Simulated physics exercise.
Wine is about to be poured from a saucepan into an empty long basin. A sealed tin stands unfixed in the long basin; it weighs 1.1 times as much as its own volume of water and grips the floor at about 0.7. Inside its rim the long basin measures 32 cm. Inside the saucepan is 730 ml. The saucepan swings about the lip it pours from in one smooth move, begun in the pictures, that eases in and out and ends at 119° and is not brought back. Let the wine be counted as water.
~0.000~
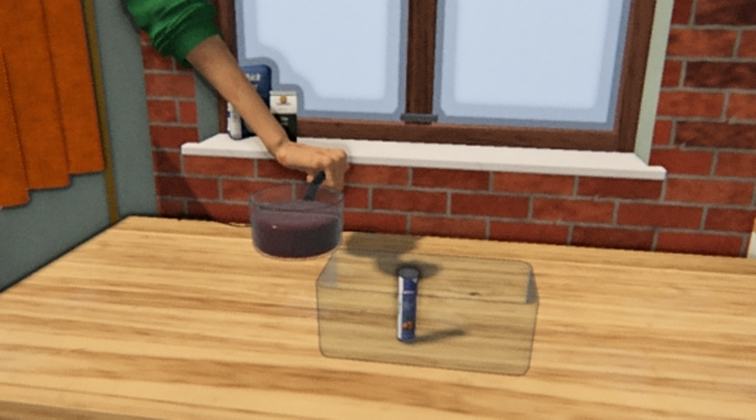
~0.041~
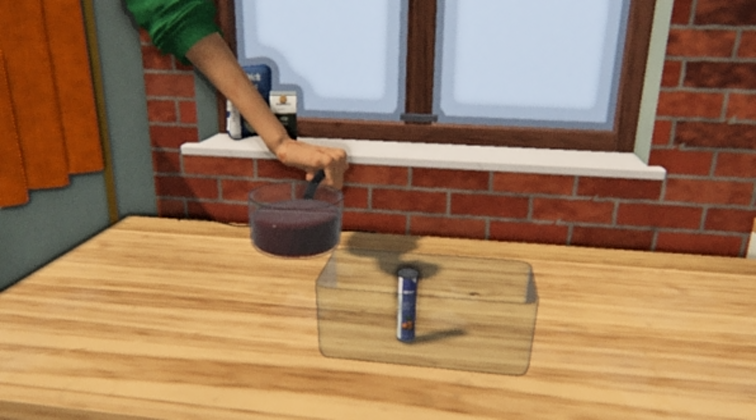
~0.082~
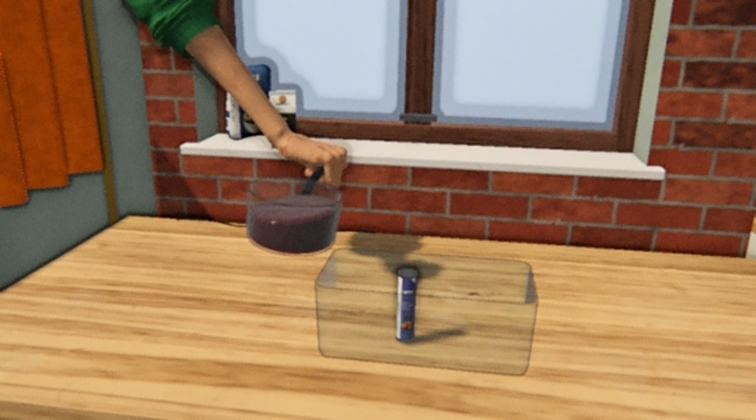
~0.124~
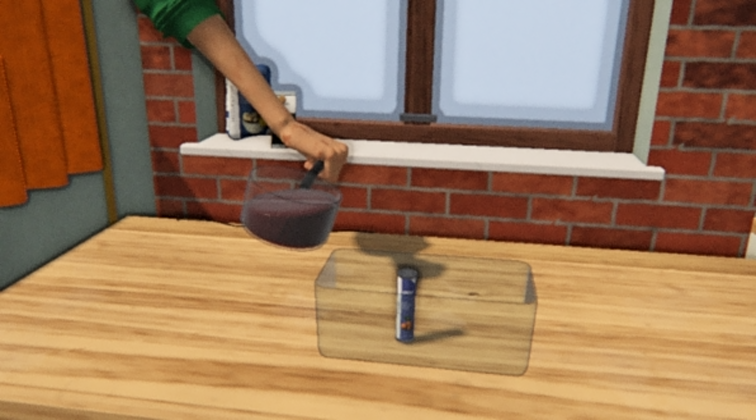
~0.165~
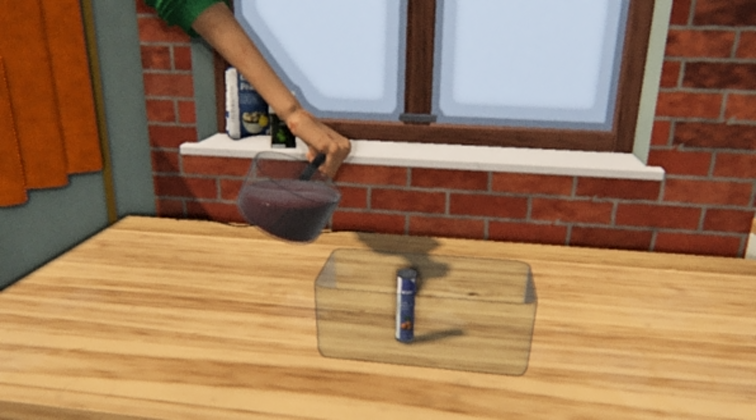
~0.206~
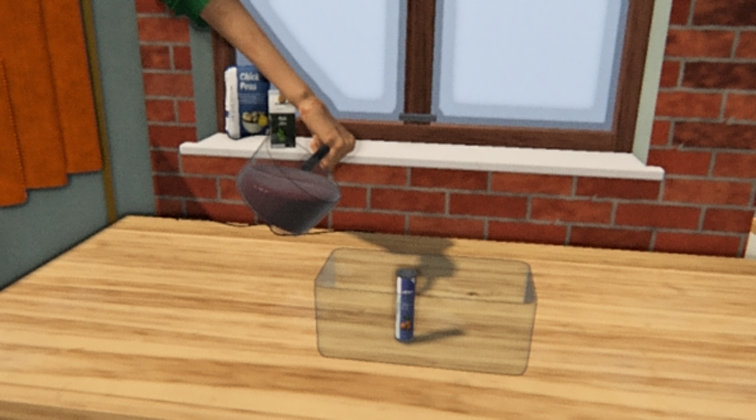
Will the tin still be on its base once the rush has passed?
No, it gets tipped over.
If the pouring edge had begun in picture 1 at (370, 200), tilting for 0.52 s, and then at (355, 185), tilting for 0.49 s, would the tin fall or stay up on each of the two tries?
First it stays on its base; then it stays on its base.
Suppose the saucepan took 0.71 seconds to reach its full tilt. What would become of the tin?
In that case the tin overturns.
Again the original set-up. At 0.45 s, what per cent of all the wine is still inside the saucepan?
Roughly 44 per cent.
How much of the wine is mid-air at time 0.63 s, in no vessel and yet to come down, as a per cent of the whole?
Close to 12 in every hundred parts.
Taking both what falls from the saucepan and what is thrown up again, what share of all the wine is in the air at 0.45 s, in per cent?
I'd put it at about 52 percent.
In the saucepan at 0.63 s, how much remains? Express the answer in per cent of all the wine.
Near 3 percent, more or less.
Then, 0.45 s in, the tilt is 114° and 44 per cent is still to pour; the tin stands where it began.
Then, 0.63 s in, the tilt is 119° and 3 per cent is still to pour; the tin stands where it began.
Then, 0.82 s in, the tilt is 119° and 0 per cent is still to pour; the tin leans 37°.
Then, 1.02 s in, the tilt is 119° and 0 per cent is still to pour; the tin lies on its side.
Finally, the tin lies on its side.
